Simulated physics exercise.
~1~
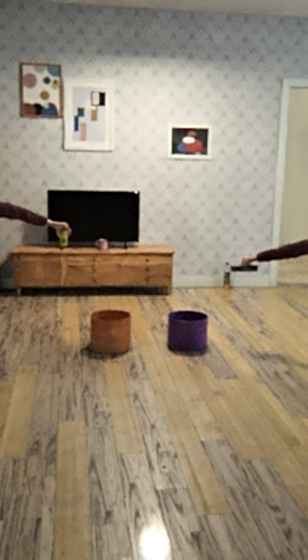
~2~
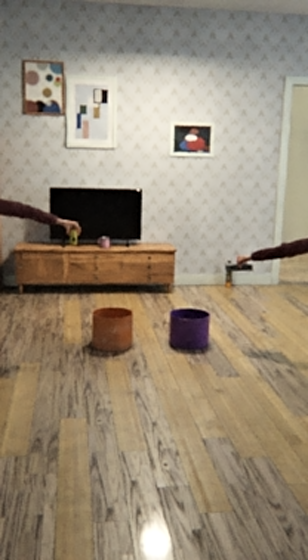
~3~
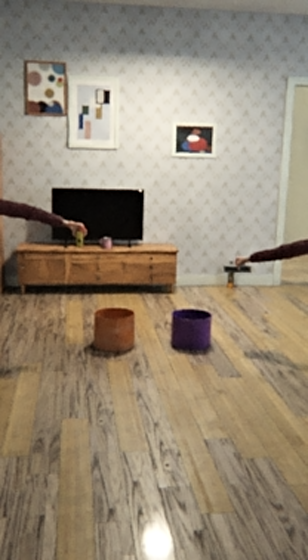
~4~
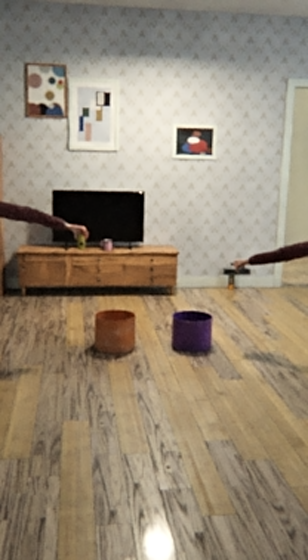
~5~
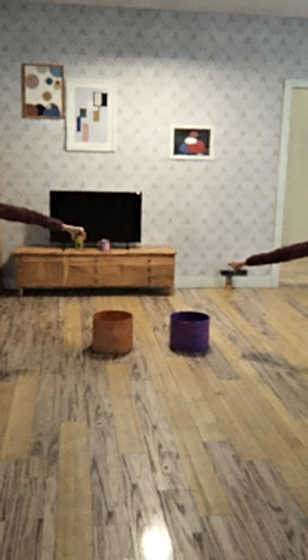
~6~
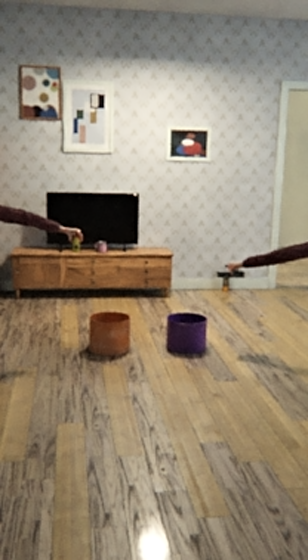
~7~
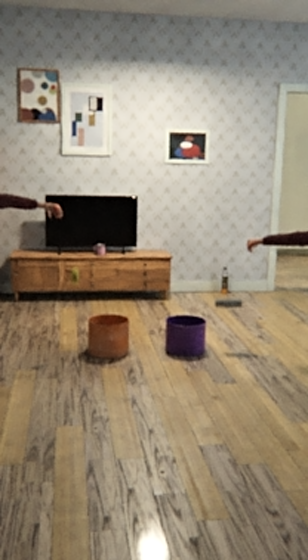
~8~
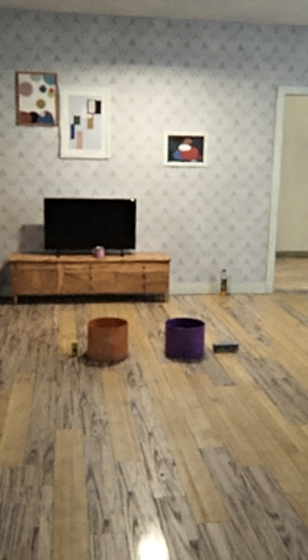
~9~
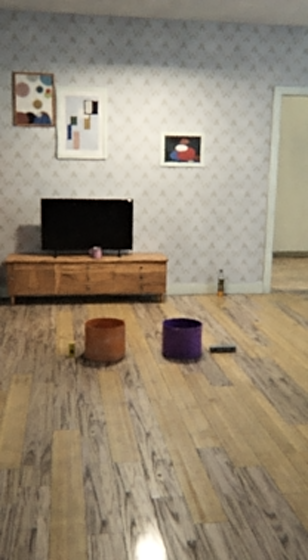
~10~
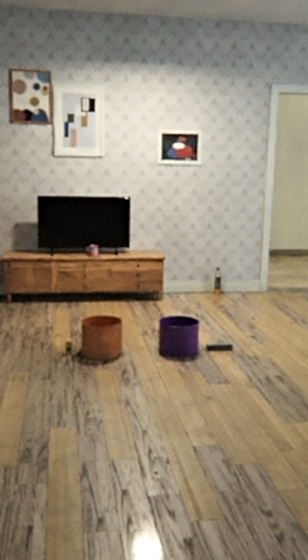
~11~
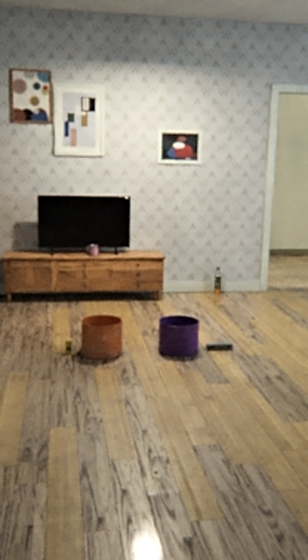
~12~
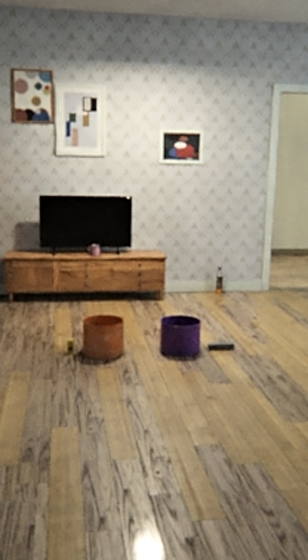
A small yellow shaker and a grey case, each held out by a hand on either side of two buckets, were released and dropped to the wooden floor, the shaker landing left of the orange bucket and the case right of the purple one, both missing.
